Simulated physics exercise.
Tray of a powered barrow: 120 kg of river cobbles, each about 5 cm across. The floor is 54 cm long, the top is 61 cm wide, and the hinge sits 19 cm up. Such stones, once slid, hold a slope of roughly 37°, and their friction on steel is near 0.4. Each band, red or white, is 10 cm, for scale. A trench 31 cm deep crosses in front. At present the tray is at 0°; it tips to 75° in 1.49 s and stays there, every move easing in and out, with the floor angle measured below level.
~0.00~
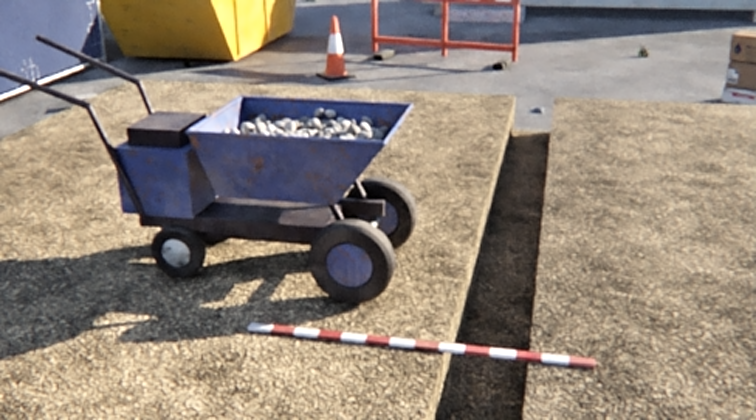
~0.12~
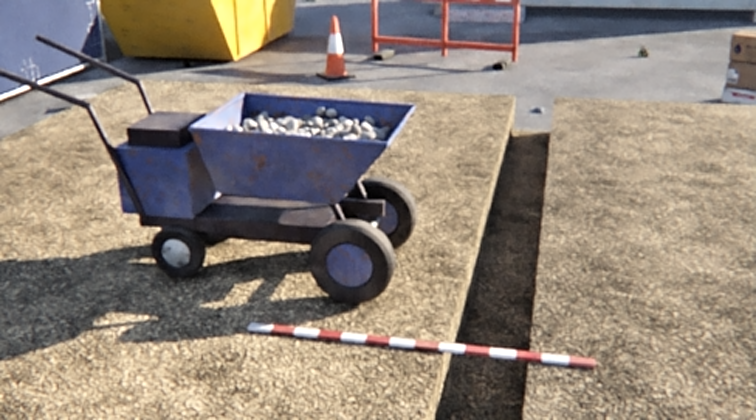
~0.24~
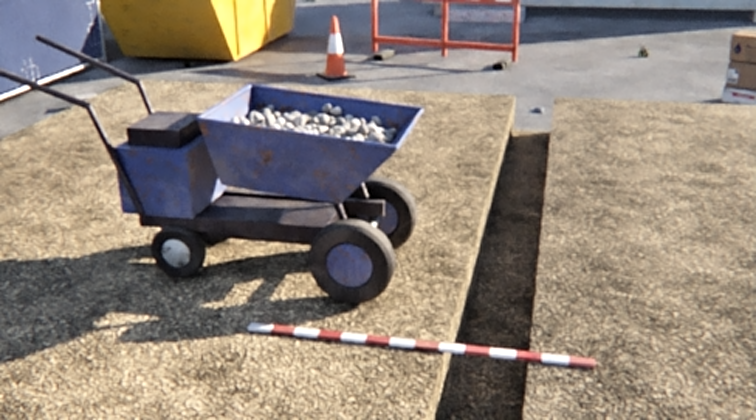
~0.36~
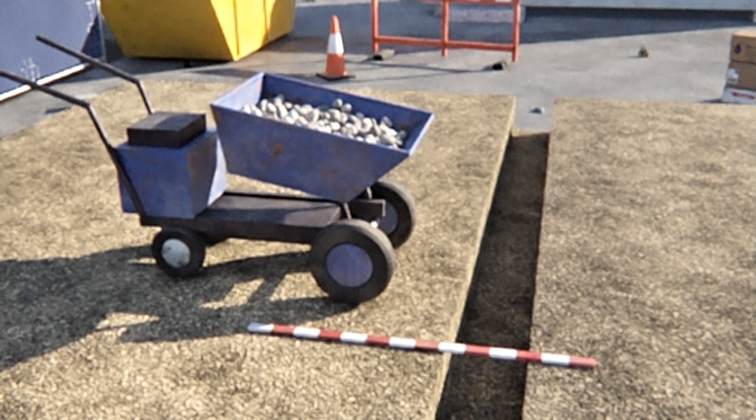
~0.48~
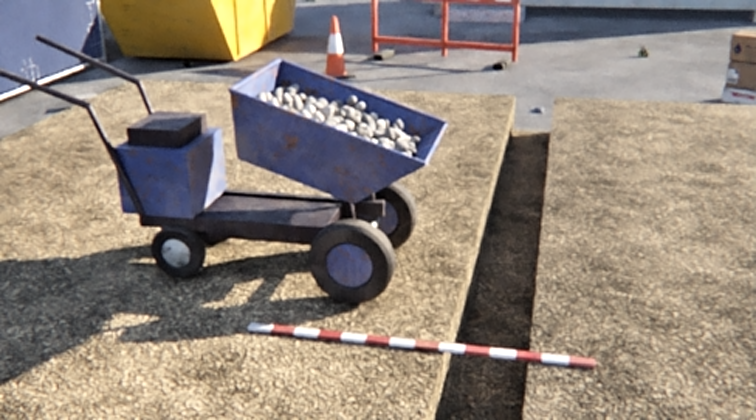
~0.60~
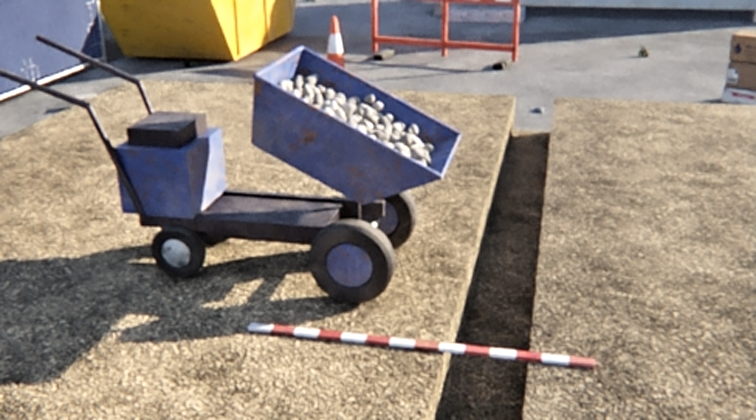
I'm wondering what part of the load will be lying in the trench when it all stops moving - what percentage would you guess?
I would guess about 61 per cent.
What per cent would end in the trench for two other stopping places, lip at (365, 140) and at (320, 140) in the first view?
It'd be around 85 per cent and after that around 90 per cent.
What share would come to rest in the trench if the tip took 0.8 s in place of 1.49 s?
Then about 45 per cent.
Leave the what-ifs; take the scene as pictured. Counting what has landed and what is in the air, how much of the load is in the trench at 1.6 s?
Close to 30 per cent has got there by then.
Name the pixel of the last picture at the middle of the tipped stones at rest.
Their middle ends up near (524, 322).
After 1.1 s the floor is at 63°; 99 % in the tray, 1 % in the trench; the foremost stones are at (497, 226).
After 1.6 s the floor is at 75°; 45 % in the tray, 29 % in the trench, 27 % past the trench; the foremost stones are at (632, 297).
After 1.9 s the floor is at 75°; 16 % in the tray, 45 % in the trench, 39 % past the trench; the foremost stones are at (722, 298).
After 3.9 s the floor is at 75°; 0 % in the tray, 61 % in the trench, 39 % past the trench; the foremost stones are past the picture's edge.
